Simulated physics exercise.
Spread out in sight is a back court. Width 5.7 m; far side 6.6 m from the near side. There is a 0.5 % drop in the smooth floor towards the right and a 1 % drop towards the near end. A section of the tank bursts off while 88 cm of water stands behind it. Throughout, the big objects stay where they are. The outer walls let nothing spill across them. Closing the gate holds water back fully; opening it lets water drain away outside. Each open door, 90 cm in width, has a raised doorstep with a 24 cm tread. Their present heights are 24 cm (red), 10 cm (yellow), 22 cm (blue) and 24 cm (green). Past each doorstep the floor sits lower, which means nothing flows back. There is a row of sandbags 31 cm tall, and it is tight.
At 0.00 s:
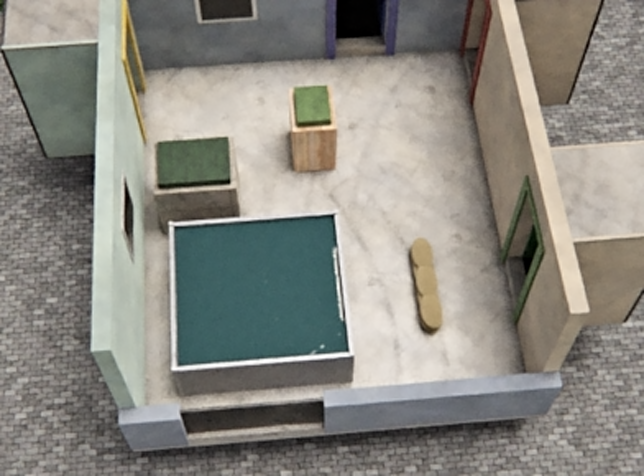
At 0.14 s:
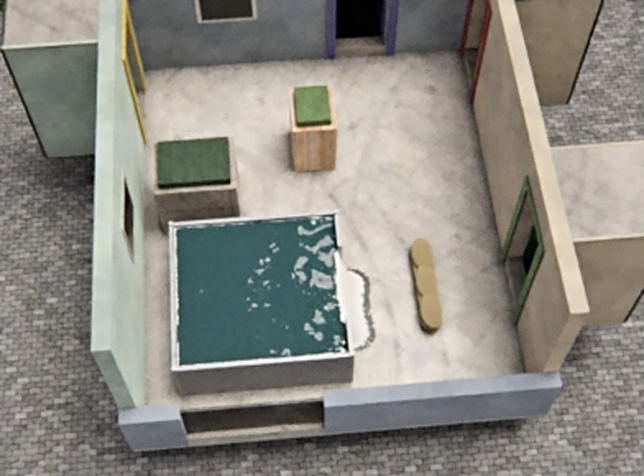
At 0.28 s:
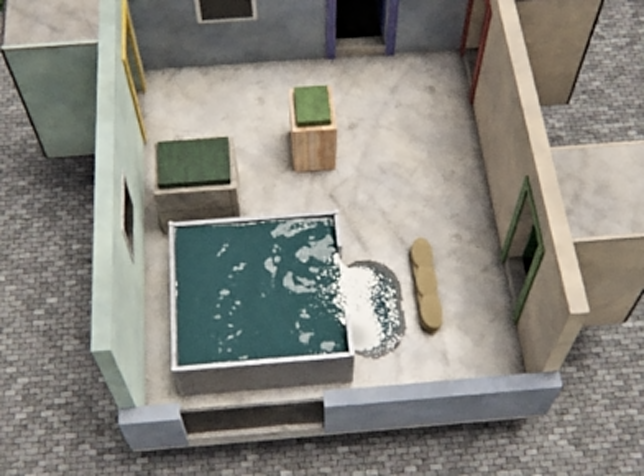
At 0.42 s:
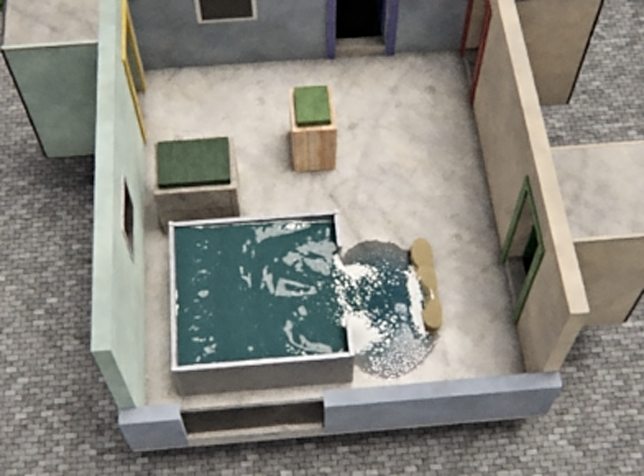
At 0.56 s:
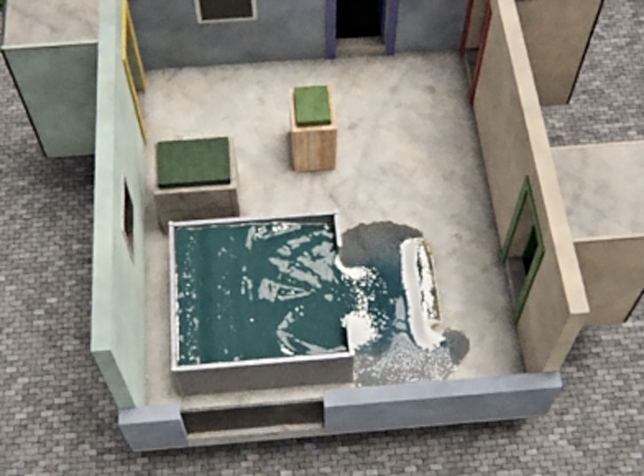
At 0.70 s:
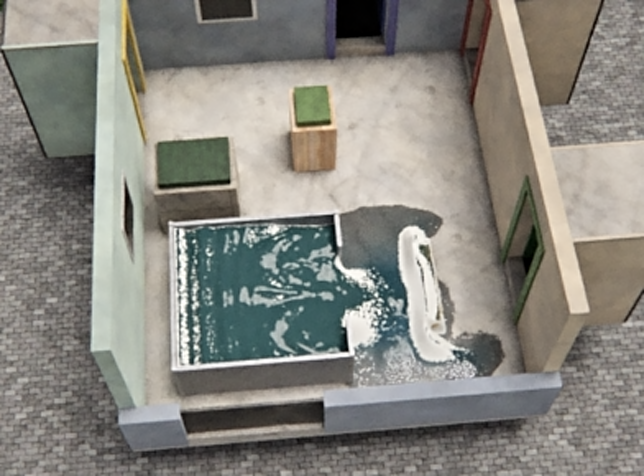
Water burst out of the right side of a large tank in a walled courtyard, spread foaming across the pale floor, then washed over and around a short row of sandbags.
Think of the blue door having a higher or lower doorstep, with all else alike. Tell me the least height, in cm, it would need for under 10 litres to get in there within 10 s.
You would need roughly 21 cm.
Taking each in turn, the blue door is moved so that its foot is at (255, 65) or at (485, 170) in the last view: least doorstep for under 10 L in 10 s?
Minimums: About 9.0 cm and 16 cm.
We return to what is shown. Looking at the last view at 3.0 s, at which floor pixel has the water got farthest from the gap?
Look about (457, 54) in the last picture.
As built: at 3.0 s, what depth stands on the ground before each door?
Depths in cm - red: 14, yellow: 0, blue: 20, green: 15.
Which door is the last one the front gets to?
Coming last is the yellow one.
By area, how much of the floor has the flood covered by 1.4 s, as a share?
Close to 40 per cent of it is wet.
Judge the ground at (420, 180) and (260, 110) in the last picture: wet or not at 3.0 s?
Taking them in turn, they come out submerged and spared.
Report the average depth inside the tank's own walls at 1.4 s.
Around 63 cm deep on average.
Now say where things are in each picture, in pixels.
The tank at (259, 289) is whole and still, 88 cm deep; the blue door at (362, 17) is dry, in the first frame.
The front is at (371, 336), 0.4 m from the gap at (341, 299); 0.4 m2 of floor is wet, 88 cm left at the back, in the second frame.
The gap is at (341, 300), the front 0.9 m out at (400, 323); the back of the tank holds 88 cm, in the third frame.
The front is at (431, 342), 1.3 m from the gap at (341, 301); 2.3 m2 of floor is wet, 88 cm left at the back, in the fourth frame.
The gap is at (341, 301), the front 1.8 m out at (463, 347); the back of the tank holds 85 cm, in the fifth frame.
Water pours out at (341, 301) and has run 2.3 m, to (496, 352); about 6 cm deep outside, 76 cm at the back; the blue door at (362, 17), 5.0 m from the gap, is still 3.3 m from the nearest water, in the sixth frame.
After 1.4 s water covers 40 % of the floor, deepest (68 cm) near (524, 395); it has not reached the blue door.
After 3.0 s water covers 65 % of the floor, deepest (41 cm) near (413, 304); 20 cm at the blue door, 0 litres in over its 22 cm doorstep.
After 10.0 s water covers 95 % of the floor, deepest (24 cm) near (146, 403); 12 cm at the blue door, 7 litres in over its 22 cm doorstep.
At the blue door as built, the water arrived by 2.1 s and peaked near 27 cm at 4.2 s.
With a doorstep of 18.5 cm, 25 litres would have come in within the 10 s; with 24.5 cm, 2 litres. So under 10 litres takes about 21 cm.
